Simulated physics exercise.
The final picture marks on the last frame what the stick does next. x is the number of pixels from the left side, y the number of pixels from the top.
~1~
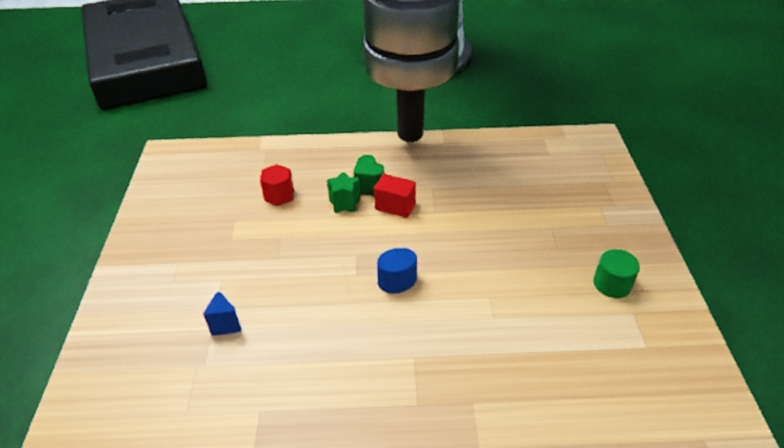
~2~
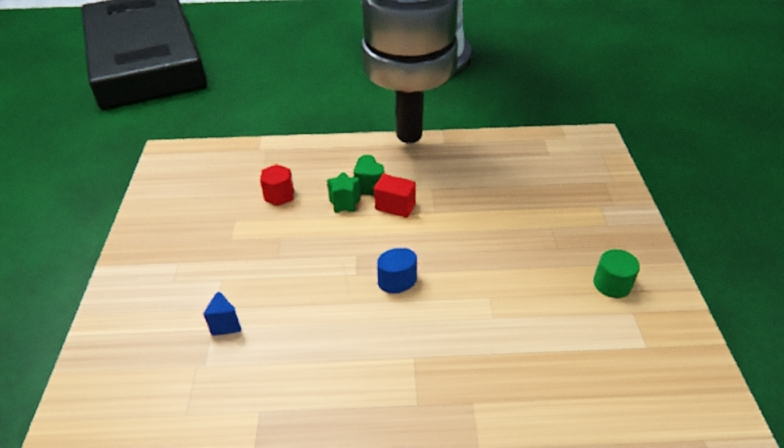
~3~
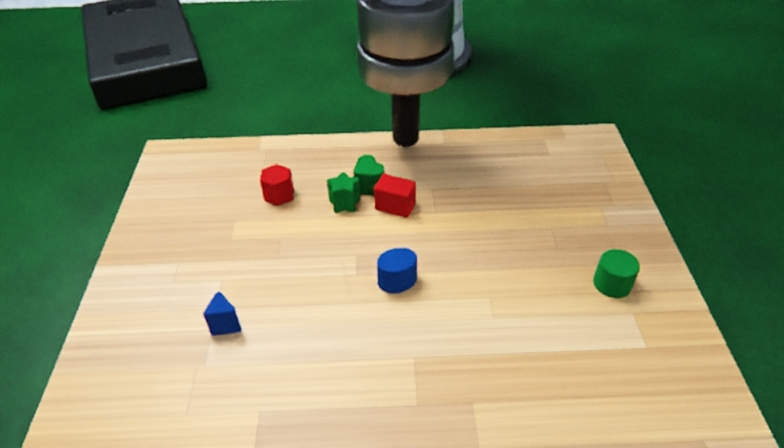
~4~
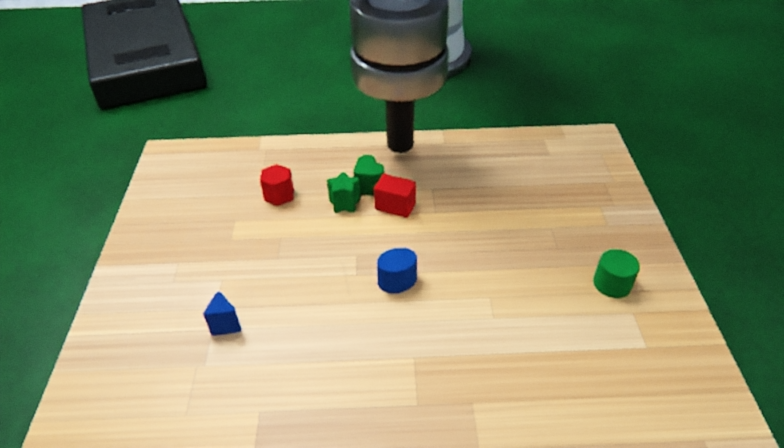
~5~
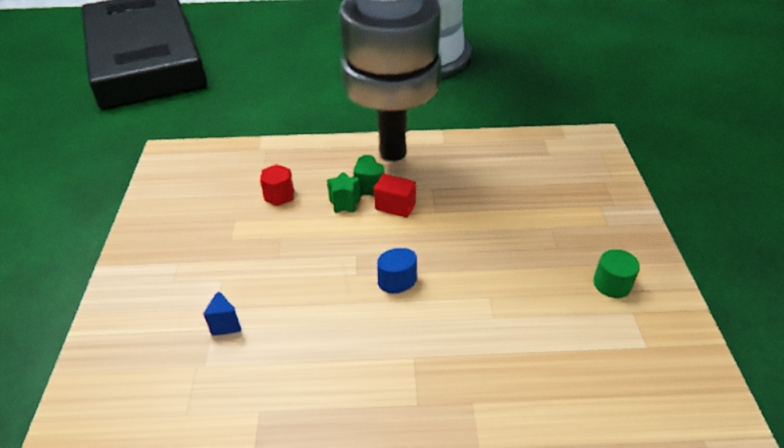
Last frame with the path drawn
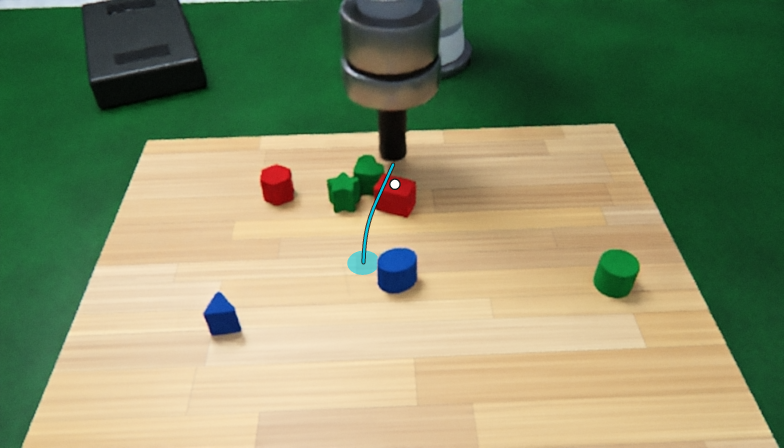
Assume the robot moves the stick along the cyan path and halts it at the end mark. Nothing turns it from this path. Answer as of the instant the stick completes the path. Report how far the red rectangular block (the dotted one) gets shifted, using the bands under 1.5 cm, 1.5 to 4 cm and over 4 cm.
The move is medium, 1.5 to 4 cm.
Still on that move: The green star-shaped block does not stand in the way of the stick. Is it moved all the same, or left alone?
The answer is that it is displaced.
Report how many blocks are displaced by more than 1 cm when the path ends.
3 or more blocks.
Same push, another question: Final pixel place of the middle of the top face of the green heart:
At (346, 184).
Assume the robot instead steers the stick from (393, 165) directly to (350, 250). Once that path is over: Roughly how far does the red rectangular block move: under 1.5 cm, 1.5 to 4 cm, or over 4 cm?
Once the path is done, the red rectangular block lies 1.5 to 4 cm from its present place.
Path on the board, from (393, 165) via (380, 193) and (368, 226), ending at (363, 262); the dot is on the red rectangular block.
What follows on the original path. One third of the way, stick at (379, 184); green star-shaped block at (330, 189); green heart at (354, 177), turned 20° clockwise; red rectangular block at (397, 190), turned 25° anticlockwise.
Two thirds of the way, stick at (367, 217); green star-shaped block at (319, 193), turned 20° clockwise; green heart at (346, 184), turned 55° clockwise; red rectangular block at (398, 200), turned 95° anticlockwise.
At the end, stick at (363, 252); green star-shaped block at (319, 193), turned 20° clockwise; green heart at (346, 184), turned 55° clockwise; red rectangular block at (398, 200), turned 95° anticlockwise; blue oval block in place.
